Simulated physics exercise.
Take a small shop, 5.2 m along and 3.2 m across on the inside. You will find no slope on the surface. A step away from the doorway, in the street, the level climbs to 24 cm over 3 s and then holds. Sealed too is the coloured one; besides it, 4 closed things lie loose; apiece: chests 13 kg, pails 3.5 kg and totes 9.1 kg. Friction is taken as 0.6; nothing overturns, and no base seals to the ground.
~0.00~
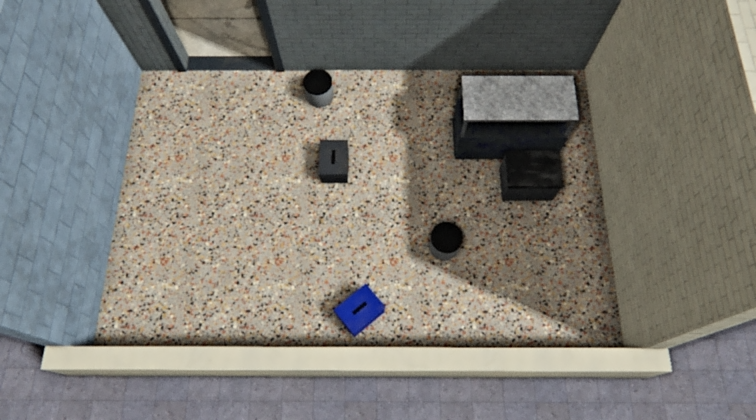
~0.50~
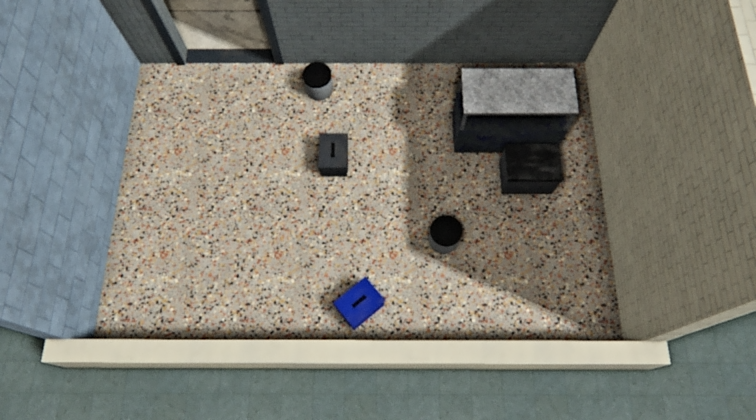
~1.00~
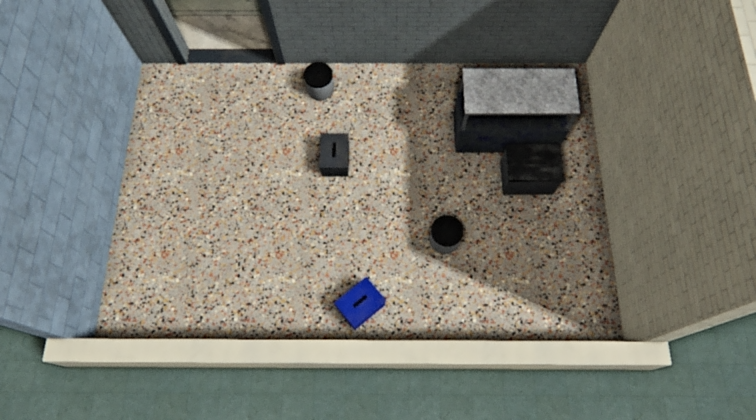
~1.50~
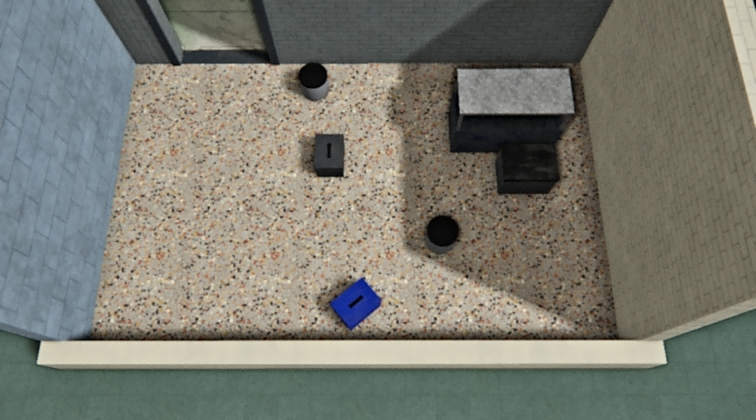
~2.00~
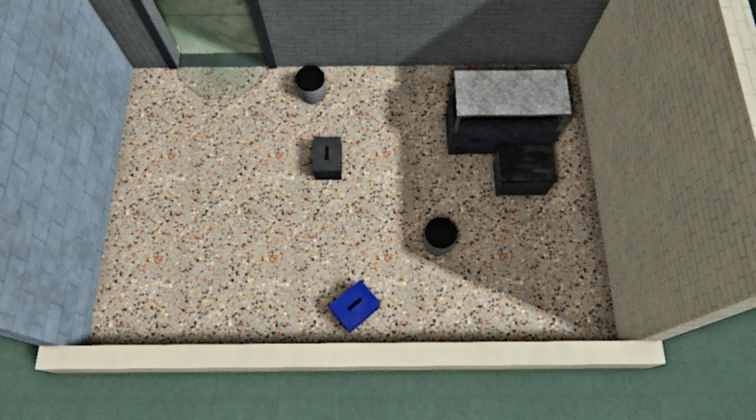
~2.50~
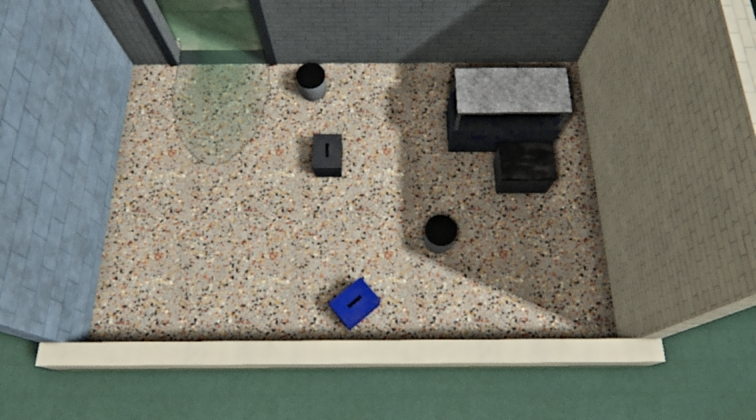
At first the speckled shop floor is dry, with a blue tote near the front ledge, a dark tote, two dark pails and dark furniture at right. The ground outside turns green, then a thin greenish patch of water enters through the doorway and spreads, while the objects stay put.
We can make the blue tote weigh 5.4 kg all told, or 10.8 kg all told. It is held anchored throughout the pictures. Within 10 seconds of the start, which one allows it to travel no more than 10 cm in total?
I would say both masses fall short.
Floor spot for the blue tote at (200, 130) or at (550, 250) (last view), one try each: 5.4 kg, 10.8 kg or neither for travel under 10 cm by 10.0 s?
At the first spot nothing offered works, at the second nothing offered works.
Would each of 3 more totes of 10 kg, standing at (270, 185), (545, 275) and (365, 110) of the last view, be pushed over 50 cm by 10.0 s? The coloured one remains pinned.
In turn: Past it, under, less.
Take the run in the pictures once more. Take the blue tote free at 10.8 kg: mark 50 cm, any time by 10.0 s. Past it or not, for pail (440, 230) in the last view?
That one is beyond half a metre, as it turns out.
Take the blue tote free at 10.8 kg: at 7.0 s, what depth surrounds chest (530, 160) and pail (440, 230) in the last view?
First about 0 cm, second about 4 cm.
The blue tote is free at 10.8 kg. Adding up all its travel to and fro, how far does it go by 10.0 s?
Total path: Around 150 cm.
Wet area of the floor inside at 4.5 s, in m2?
Somewhere about 8.5 m2, give or take.
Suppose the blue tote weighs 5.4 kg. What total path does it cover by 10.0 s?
It would cover some 400 cm all told.
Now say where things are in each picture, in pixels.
The blue tote at (360, 308) rests on the ground; water covers 0.0 m2; 0 of 5 have shifted, in the first picture.
The blue tote at (359, 301) rests on the ground; water covers 0.0 m2; 0 of 5 have shifted, in the second picture.
The blue tote at (360, 301), on the bottom; water covers 0.0 m2; 0 of 5 have shifted, in the third picture.
The blue tote at (356, 302) rests on the ground; water covers 0.0 m2; 0 of 5 have shifted, in the fourth picture.
The blue tote at (355, 304) rests on the ground; 0.3 m2 under water; 0 of 5 have shifted, in the fifth picture.
The blue tote at (355, 302), on the bottom; 1.0 m2 under water; 0 of 5 have shifted, in the sixth picture.
After 3.5 s the blue tote would be 0 cm from its start with 5.4 kg and 0 cm from its start with 10.8 kg; 0 cm of water round it then.
After 4.5 s the blue tote would be 3 cm from its start with 5.4 kg and 0 cm from its start with 10.8 kg; 3 cm of water round it then.
After 7.0 s the blue tote would be 145 cm from its start with 5.4 kg and 54 cm from its start with 10.8 kg; 6 cm of water round it then.
After 10.0 s the blue tote would be 318 cm from its start with 5.4 kg and 171 cm from its start with 10.8 kg; 10 cm of water round it then.
